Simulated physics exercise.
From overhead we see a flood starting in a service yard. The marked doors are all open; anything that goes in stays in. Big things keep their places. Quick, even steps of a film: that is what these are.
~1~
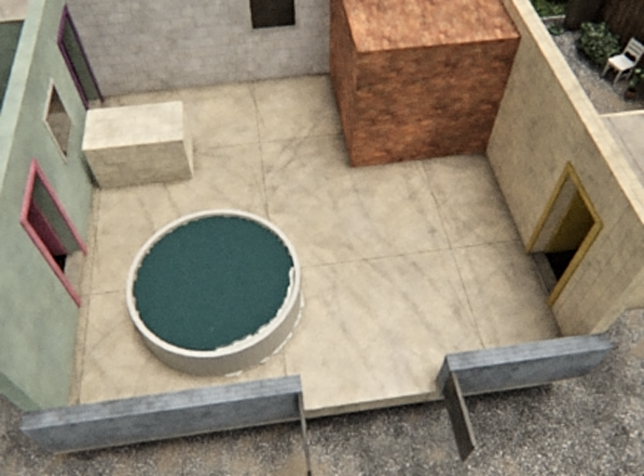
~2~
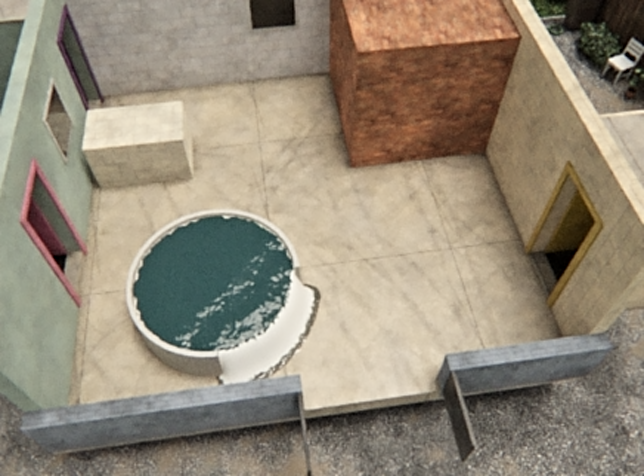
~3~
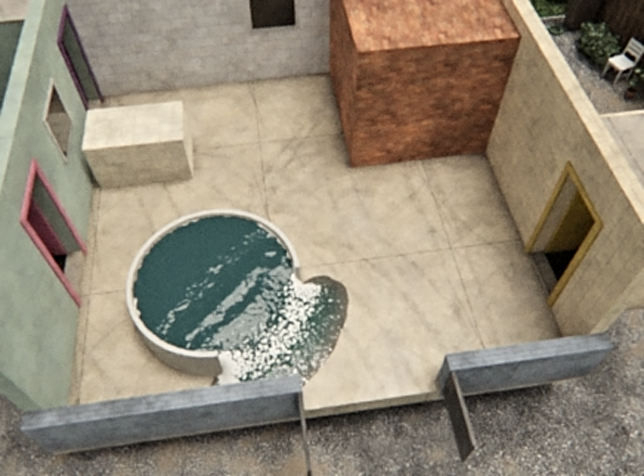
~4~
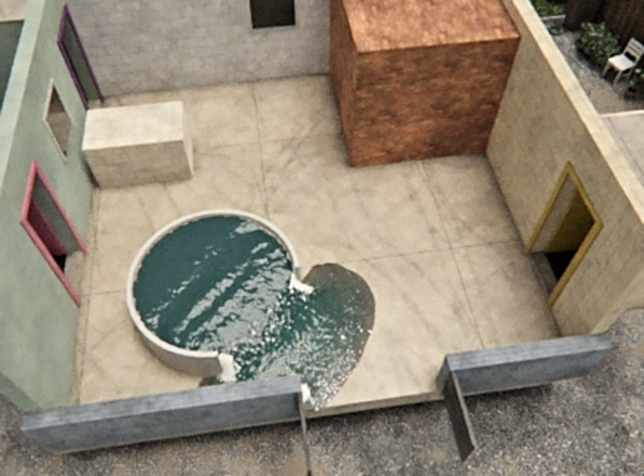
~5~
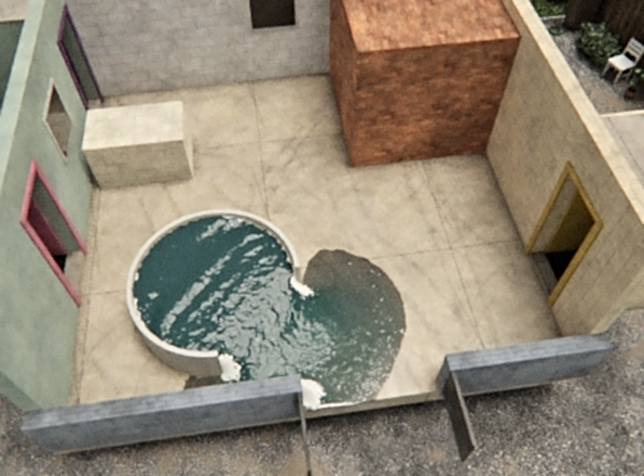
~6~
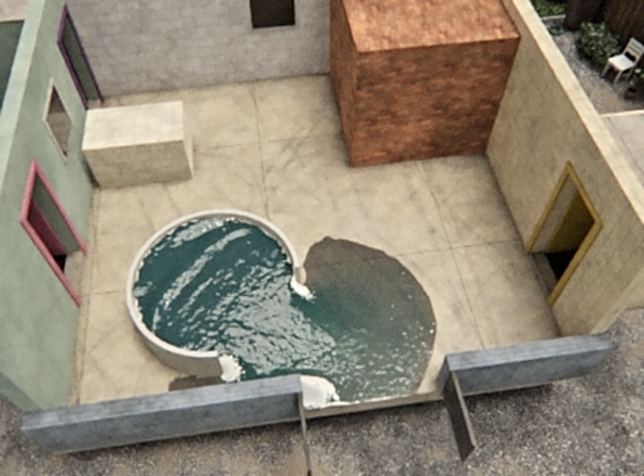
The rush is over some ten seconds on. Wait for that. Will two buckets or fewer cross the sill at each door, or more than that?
At the purple door, two or fewer; at the pink door, two or fewer; at the yellow door, more than that.
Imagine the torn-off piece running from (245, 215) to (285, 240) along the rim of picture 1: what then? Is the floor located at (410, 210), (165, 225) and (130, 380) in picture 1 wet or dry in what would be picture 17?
Respectively: Drenched, parched and parched.
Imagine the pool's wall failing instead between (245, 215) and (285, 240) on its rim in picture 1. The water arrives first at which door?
The door marked yellow.
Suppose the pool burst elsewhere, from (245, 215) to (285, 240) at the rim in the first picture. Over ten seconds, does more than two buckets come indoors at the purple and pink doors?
Result - purple one tops the mark, pink one does not reach it.
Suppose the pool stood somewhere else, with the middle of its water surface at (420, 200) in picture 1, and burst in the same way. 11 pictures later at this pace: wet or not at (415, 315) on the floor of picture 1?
At that place: Wet.
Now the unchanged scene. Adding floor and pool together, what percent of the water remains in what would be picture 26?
Some 74 per cent.
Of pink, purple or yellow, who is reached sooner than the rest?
The yellow door.
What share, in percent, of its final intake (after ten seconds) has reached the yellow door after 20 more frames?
Roughly 45 per cent.
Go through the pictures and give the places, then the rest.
The first picture shows still water in the pool at (215, 279).
In the second picture, water pours out at (279, 336) and has run to (313, 291).
In the third picture, water pours out at (279, 337) and has run to (339, 290).
In the fourth picture, the front is at (361, 284), out from the gap at (279, 338).
In the fifth picture, water pours out at (279, 338) and has run to (387, 284).
In the sixth picture, the front is at (419, 293), out from the gap at (279, 338).
A moment on, water covers 25 % of the floor; the purple door not reached, the pink door not reached, the yellow door not reached.
Next, water covers 30 % of the floor; the purple door not reached, the pink door not reached, the yellow door wet at the sill, nothing in.
Then, water covers 40 % of the floor; the purple door not reached, the pink door wet at the sill, nothing in, the yellow door over two buckets in.
Later, water covers 60 % of the floor; the purple door wet at the sill, nothing in, the pink door wet at the sill, nothing in, the yellow door far over two buckets in.
In the end, water covers 80 % of the floor; the purple door wet at the sill, nothing in, the pink door wet at the sill, nothing in, the yellow door far over two buckets in.
